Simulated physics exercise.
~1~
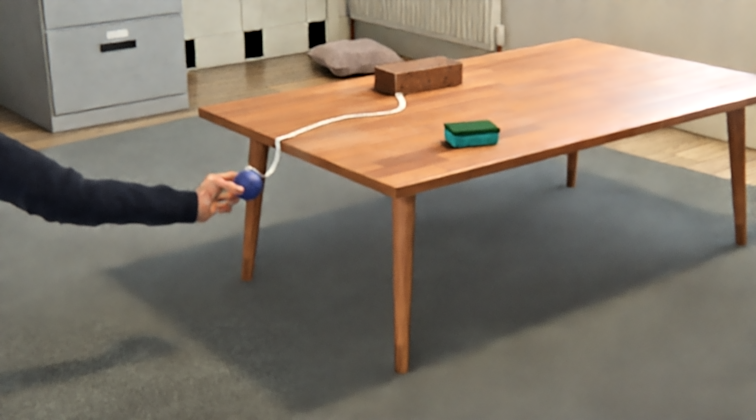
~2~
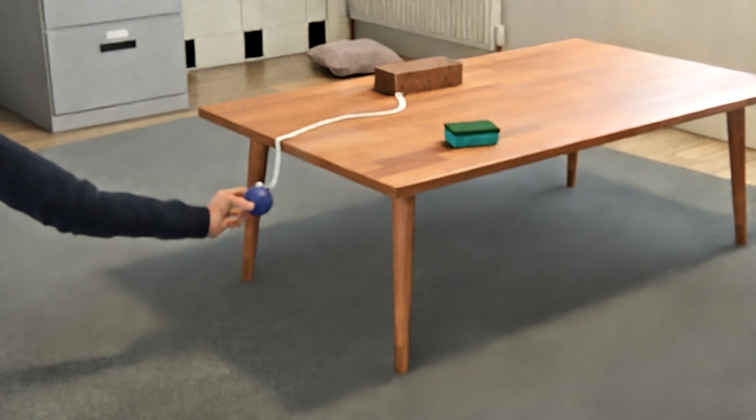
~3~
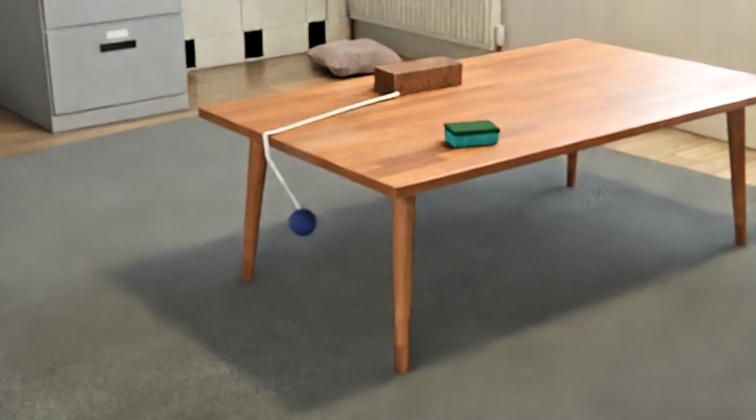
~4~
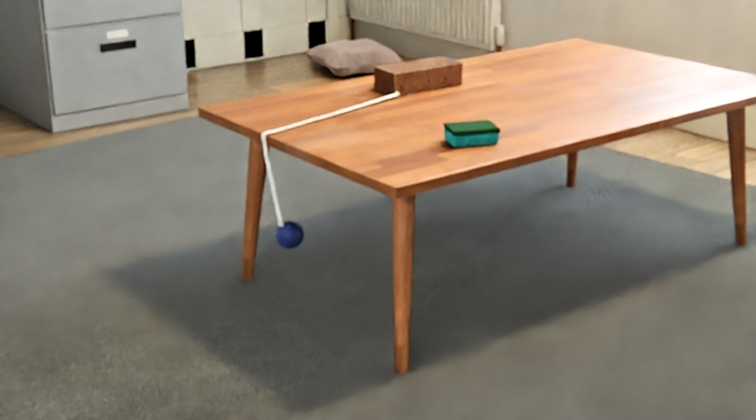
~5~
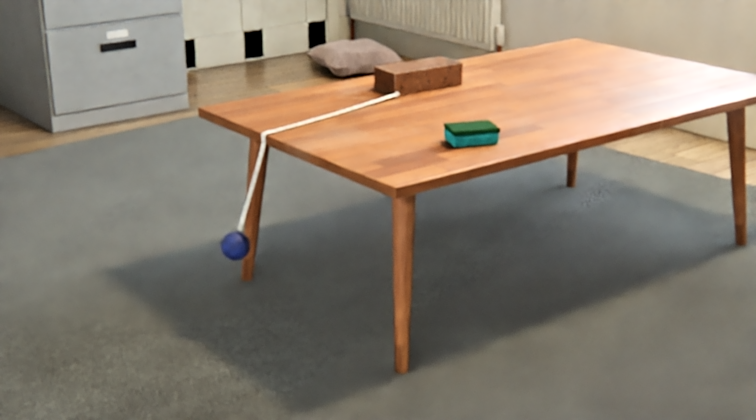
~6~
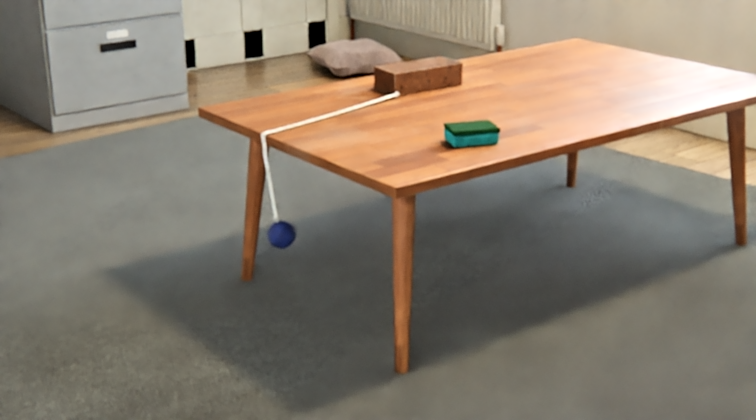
In a room with a grey carpet, a still view looks slightly down on a wooden table, with a grey cabinet and a cushion behind it. A reddish-brown brick sits near the far edge, and a green and teal sponge lies closer to the front. A white ribbon runs from the brick over the table's left end to a blue ball held by a dark-sleeved hand. The hand moves the ball slightly right and down, then lets go and withdraws. The ball swings right, then left, then right again, and ends dangling from the taut ribbon, while brick and sponge stay put.
